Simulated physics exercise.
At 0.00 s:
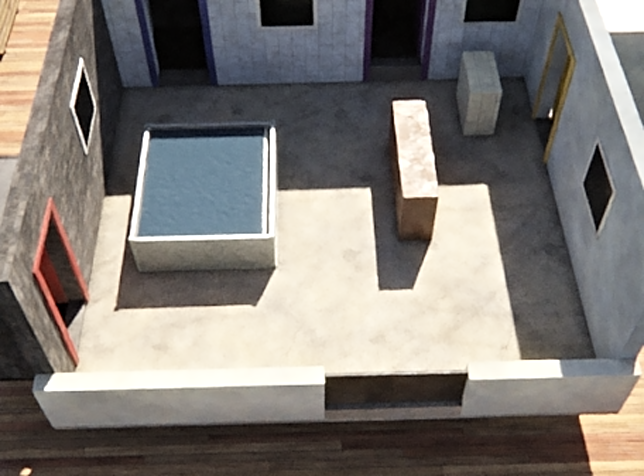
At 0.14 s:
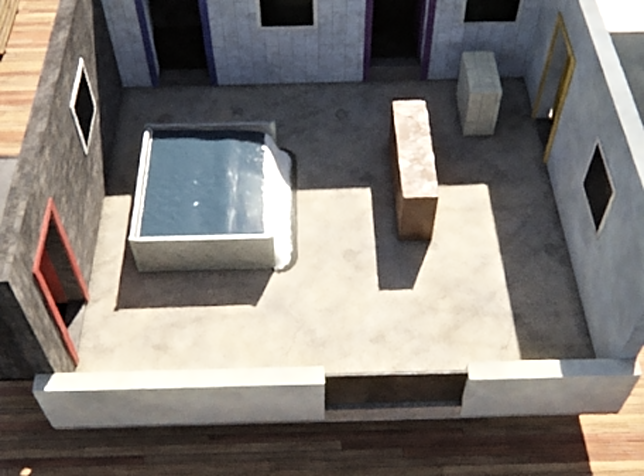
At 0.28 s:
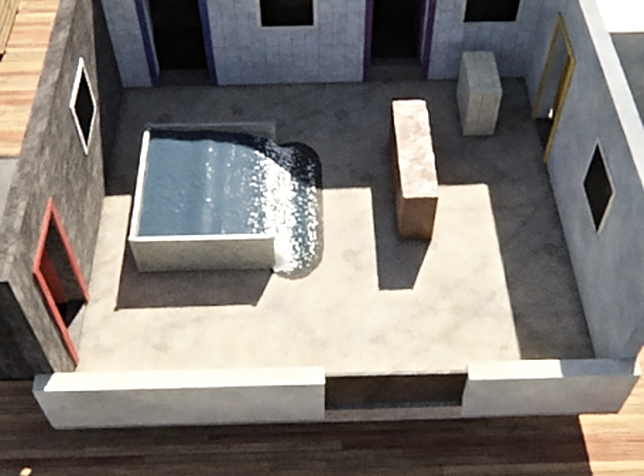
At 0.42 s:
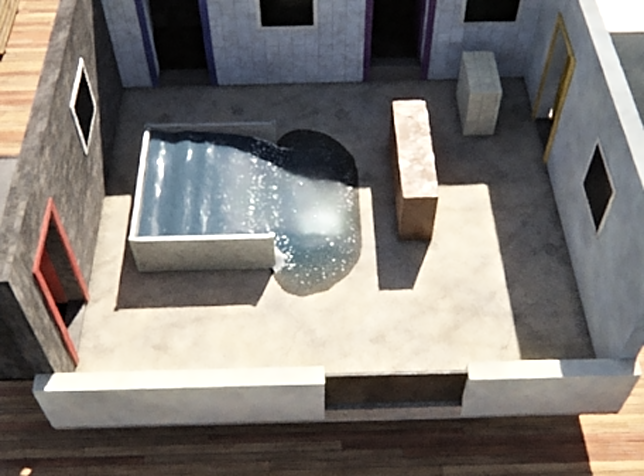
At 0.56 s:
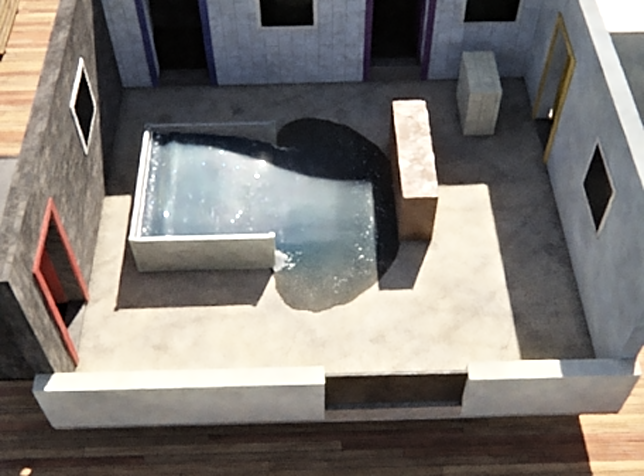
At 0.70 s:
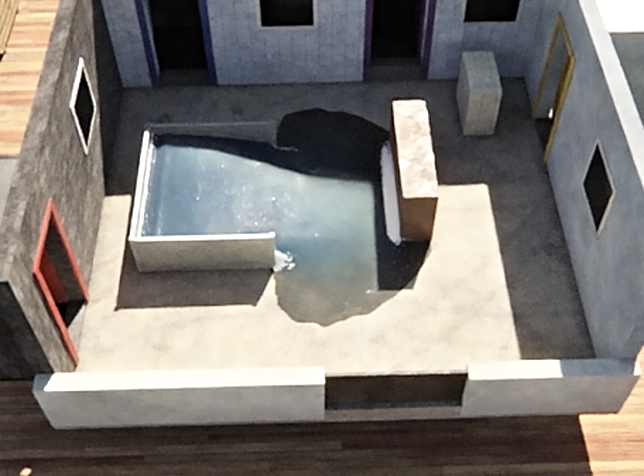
Water pours from the open right side of a tank and spreads around a brown block.
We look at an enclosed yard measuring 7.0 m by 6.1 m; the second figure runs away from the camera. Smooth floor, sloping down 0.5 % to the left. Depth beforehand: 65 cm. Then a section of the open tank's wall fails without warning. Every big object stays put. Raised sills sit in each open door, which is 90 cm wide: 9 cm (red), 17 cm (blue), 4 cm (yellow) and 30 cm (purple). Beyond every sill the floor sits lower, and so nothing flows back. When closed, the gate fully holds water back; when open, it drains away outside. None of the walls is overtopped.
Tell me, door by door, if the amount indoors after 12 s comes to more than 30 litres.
In the end the red door holds the inflow within the limit. The blue door holds the inflow within the limit. The yellow door lets the inflow top the limit. The purple door holds the inflow within the limit.
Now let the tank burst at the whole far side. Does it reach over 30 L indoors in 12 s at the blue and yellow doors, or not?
The blue door comes out more than that and the yellow door less than that.
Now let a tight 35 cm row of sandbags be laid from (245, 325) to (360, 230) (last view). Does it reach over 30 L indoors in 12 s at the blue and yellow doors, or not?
Then the blue door is short of it and the yellow door is short of it.
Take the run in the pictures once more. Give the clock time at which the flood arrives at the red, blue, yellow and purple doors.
Arrival: Red 5.5 s, blue 3.2 s, yellow 2.8 s, purple 1.5 s.
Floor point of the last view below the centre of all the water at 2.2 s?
Around (333, 211).
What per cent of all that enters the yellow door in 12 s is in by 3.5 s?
Fraction in by then: Around 0 per cent.
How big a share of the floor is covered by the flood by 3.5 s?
I'd say around 60 % is wet.
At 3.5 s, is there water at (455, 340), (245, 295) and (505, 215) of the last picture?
Well, the first is drenched, the next untouched by it, the last untouched by it.
After 1.4 s water covers 30 % of the floor and is deepest (45 cm) near (381, 204); red door not reached, blue door not reached, yellow door not reached, purple door not reached.
After 2.2 s water covers 40 % of the floor and is deepest (34 cm) near (370, 204); red door not reached, blue door not reached, yellow door not reached, purple door 28 cm at the sill, 0 L in.
After 3.5 s water covers 60 % of the floor and is deepest (25 cm) near (548, 387); red door not reached, blue door 3 cm at the sill, 0 L in, yellow door 5 cm at the sill, 0 L in, purple door 17 cm at the sill, 0 L in.
After 7.0 s water covers 95 % of the floor and is deepest (15 cm) near (509, 150); red door 7 cm at the sill, 0 L in, blue door 3 cm at the sill, 0 L in, yellow door 9 cm at the sill, 9 L in, purple door 7 cm at the sill, 0 L in.
After 12.0 s water covers 100 % of the floor and is deepest (12 cm) near (249, 396); red door 10 cm at the sill, 0 L in, blue door 8 cm at the sill, 0 L in, yellow door 7 cm at the sill, 83 L in, purple door 6 cm at the sill, 0 L in.
